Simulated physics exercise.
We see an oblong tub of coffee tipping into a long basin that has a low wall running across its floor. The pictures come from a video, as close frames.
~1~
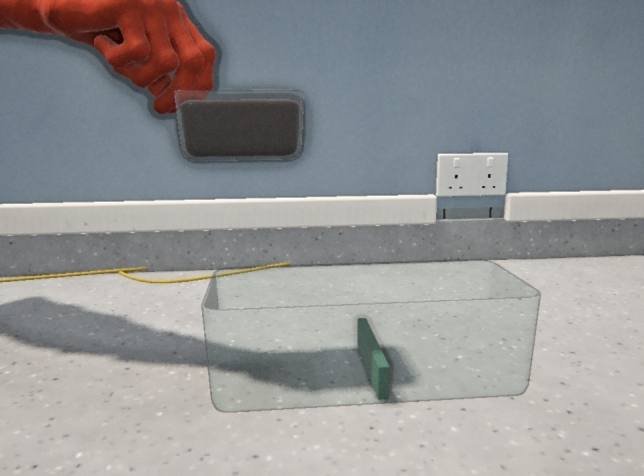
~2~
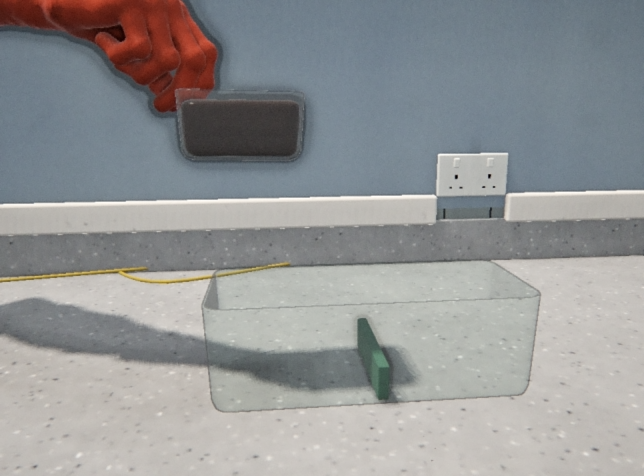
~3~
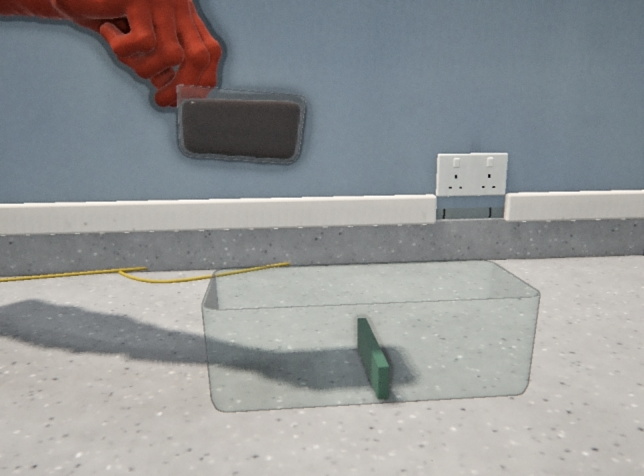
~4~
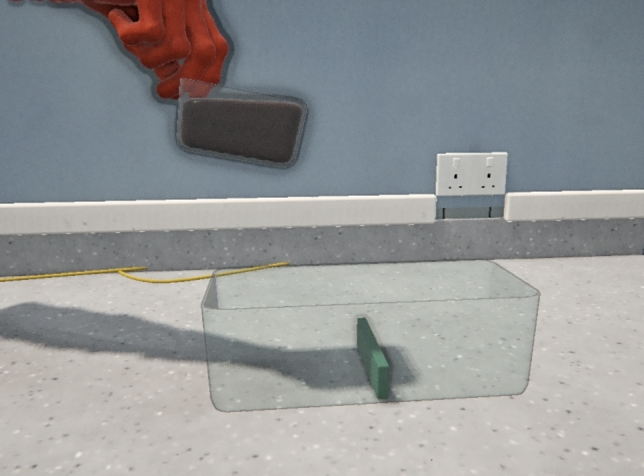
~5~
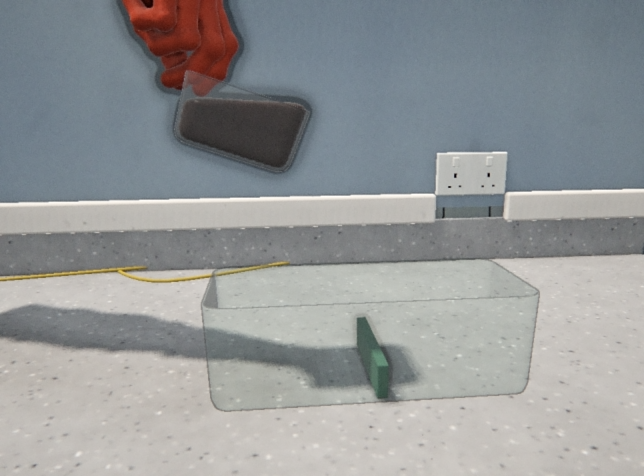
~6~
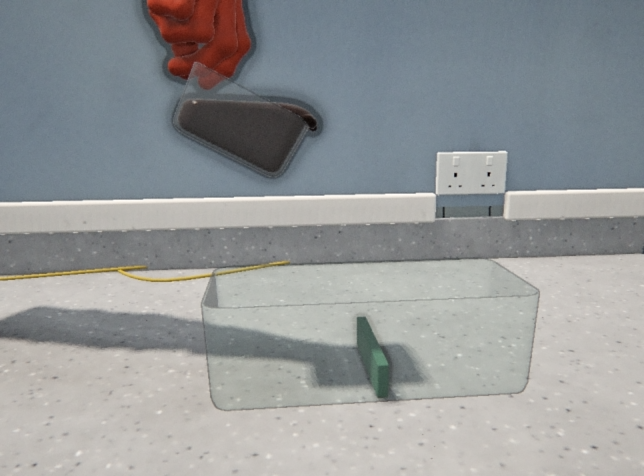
A red hand at the upper left holds a small clear tub of dark brown liquid against a blue wall with a white double socket, seen from a still, slightly raised view. Below, a long transparent basin with a low green wall across its floor stands on a speckled pale surface, near a yellow cord. The hand turns, tilting the tub steadily down to the right until the liquid reaches its lip.
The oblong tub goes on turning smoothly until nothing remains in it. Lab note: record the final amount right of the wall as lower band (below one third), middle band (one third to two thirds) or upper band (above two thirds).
Recorded: Middle band.
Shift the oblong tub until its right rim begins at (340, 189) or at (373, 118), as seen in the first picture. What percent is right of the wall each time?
One after the other: 70 %, 85 %.
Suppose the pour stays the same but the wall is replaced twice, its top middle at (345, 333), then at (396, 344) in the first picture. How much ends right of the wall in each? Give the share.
First some 75, then 10 per cent.
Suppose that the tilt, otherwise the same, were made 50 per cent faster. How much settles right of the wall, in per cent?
About 40 %.
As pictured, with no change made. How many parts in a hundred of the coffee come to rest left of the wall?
Close to 45 percent.
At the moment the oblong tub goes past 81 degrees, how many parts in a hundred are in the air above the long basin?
45 per cent.
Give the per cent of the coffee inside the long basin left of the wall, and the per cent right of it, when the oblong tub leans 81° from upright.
So the left part has 5 percent, while the right part has 20.
A moment on, the oblong tub is tipped on its side and 27 per cent is still to pour, 7 is left of the wall and 19 right of it.
Next, the oblong tub is tipped on its side and 7 per cent is still to pour, 30 is left of the wall and 54 right of it.
Then the oblong tub is tipped on its side and 1 per cent is still to pour, 41 is left of the wall and 54 right of it.
Later the oblong tub is tipped on its side and 0 per cent is still to pour, 44 is left of the wall and 55 right of it.
Finally, 44 per cent lies left of the wall, 55 right of it and 1 outside.
